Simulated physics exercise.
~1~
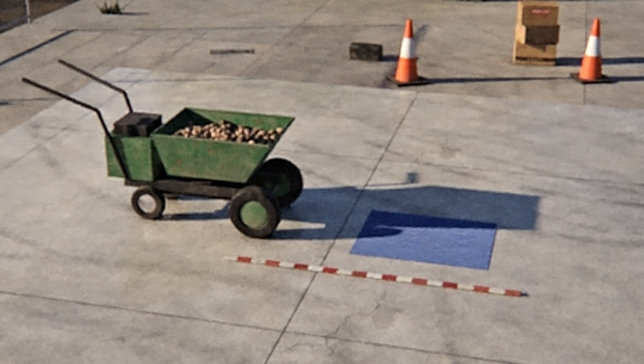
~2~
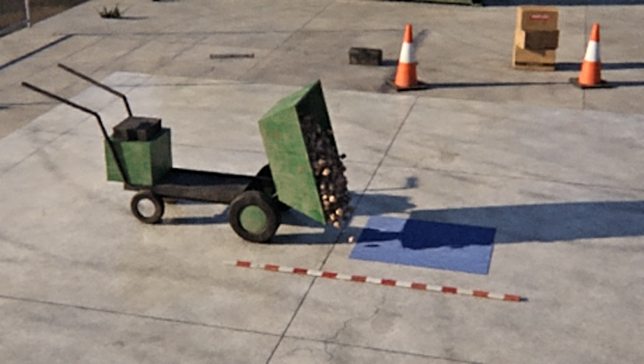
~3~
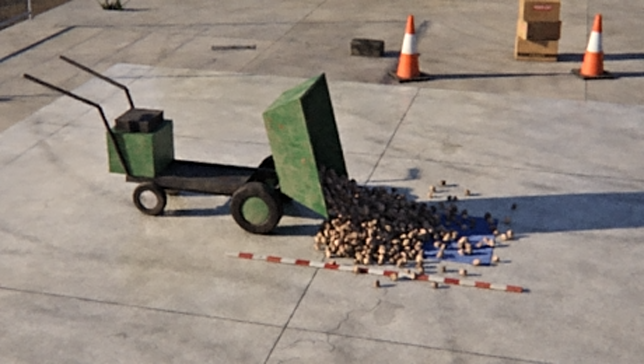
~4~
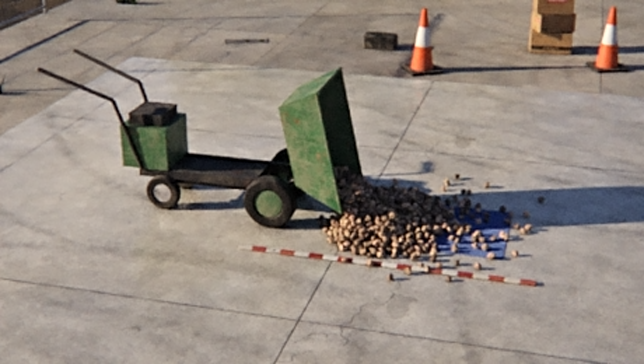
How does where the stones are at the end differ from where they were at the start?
At the start the stones sat in the barrow's green tray, but by the end most of them lay lower and further right, in a heap on the ground and partly over the blue sheet.
The green tray of a small barrow tipped steeply forward to the right, and its load of brownish stones poured out onto the concrete, ending as a spread heap partly covering the blue sheet, with the tray still raised.
